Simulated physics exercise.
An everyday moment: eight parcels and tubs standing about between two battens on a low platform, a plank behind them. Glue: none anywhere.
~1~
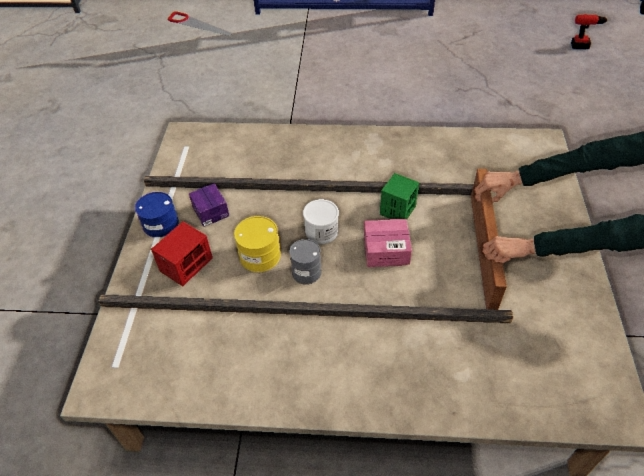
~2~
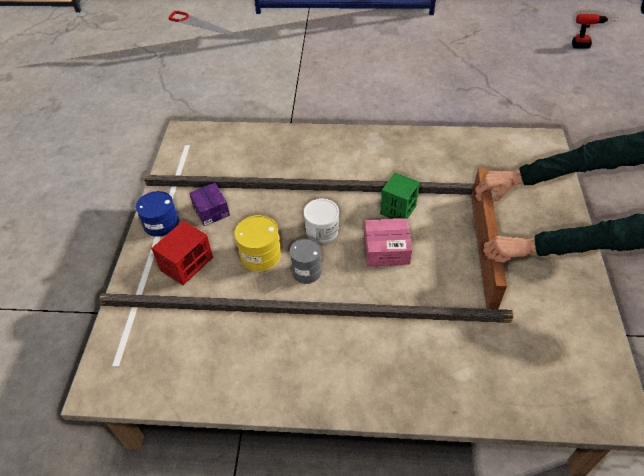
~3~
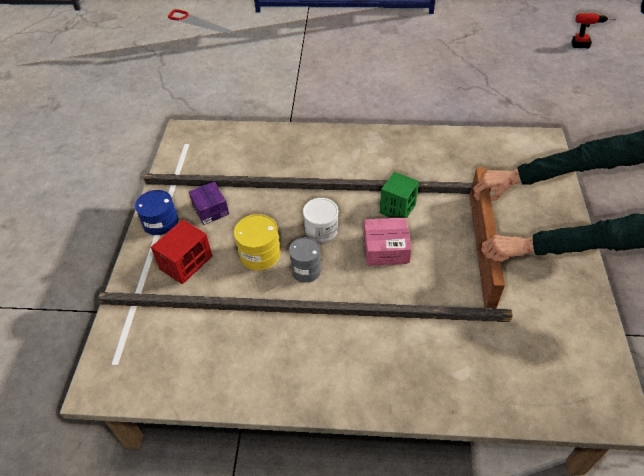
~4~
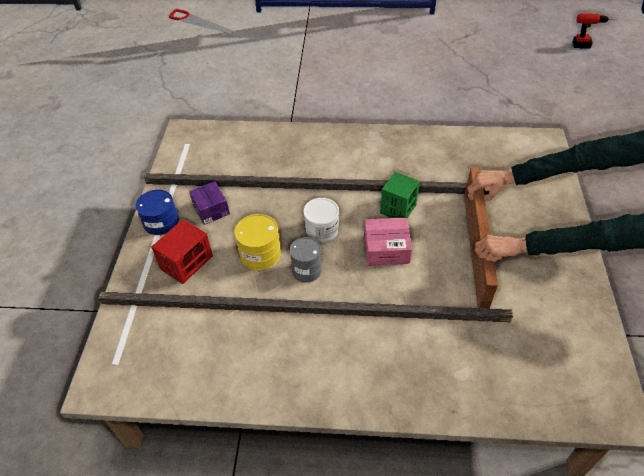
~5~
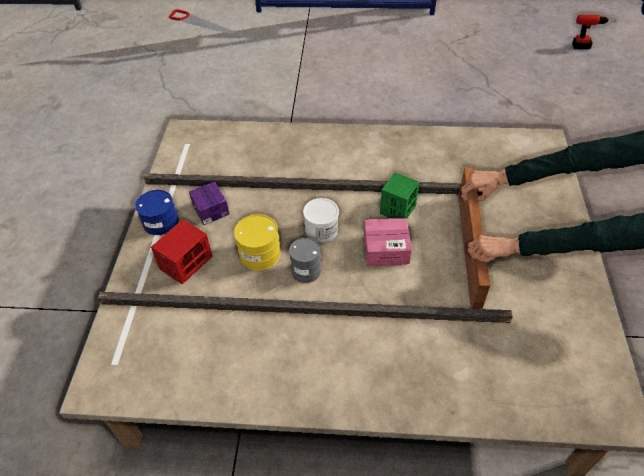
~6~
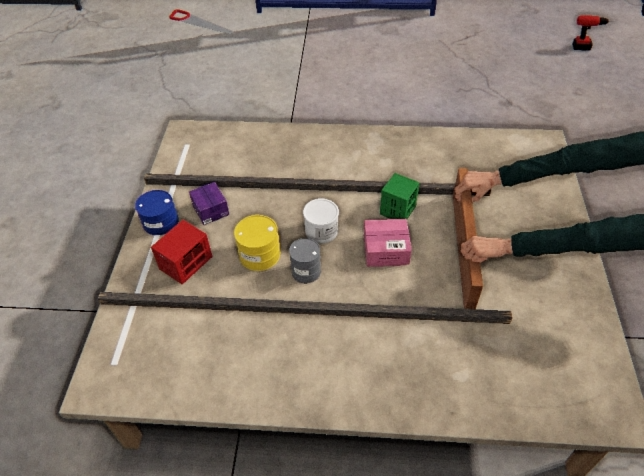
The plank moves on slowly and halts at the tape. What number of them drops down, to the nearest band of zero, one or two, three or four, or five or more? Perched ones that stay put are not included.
Nearest band: Five or more.
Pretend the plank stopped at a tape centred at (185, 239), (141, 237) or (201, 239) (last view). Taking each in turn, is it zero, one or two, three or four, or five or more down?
Result per tape, in order - three to four / more than four / one or two.
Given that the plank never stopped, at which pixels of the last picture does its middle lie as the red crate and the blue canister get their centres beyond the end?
When the red crate crosses, the middle is near (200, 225); when the blue canister crosses, near (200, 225).
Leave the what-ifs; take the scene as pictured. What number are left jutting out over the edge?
The total comes out at 1.
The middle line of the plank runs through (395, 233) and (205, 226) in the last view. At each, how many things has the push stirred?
By then 2, and 8.
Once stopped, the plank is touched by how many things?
So the total is 3.
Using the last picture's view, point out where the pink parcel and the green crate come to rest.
Pink parcel at (133, 232), green crate at (151, 194).
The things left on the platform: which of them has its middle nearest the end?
The pink parcel is the one.
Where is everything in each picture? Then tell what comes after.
The first picture shows blue canister (157, 215); red crate (183, 254); purple parcel (209, 205); plank (487, 237); tape (157, 240).
The second picture shows red crate (183, 253); grey canister (306, 261).
The third picture shows purple parcel (209, 203); pink parcel (387, 242).
The fourth picture shows blue canister (158, 212); plank (479, 235).
The fifth picture shows red crate (183, 252); white pail (321, 221).
The sixth picture shows blue canister (157, 213); red crate (183, 252); purple parcel (209, 203); plank (466, 236); tape (156, 237).
Soon after, none off yet; blue canister at rest near (157, 213); red crate at rest near (183, 252); purple parcel at rest near (209, 203).
Then, none off yet; blue canister at rest near (157, 213); red crate moved about its own width near (147, 256); purple parcel moved about its own width near (191, 194).
At rest, the number that fall off is five or more; fallen, white pail, yellow canister, purple parcel, red crate and blue canister.
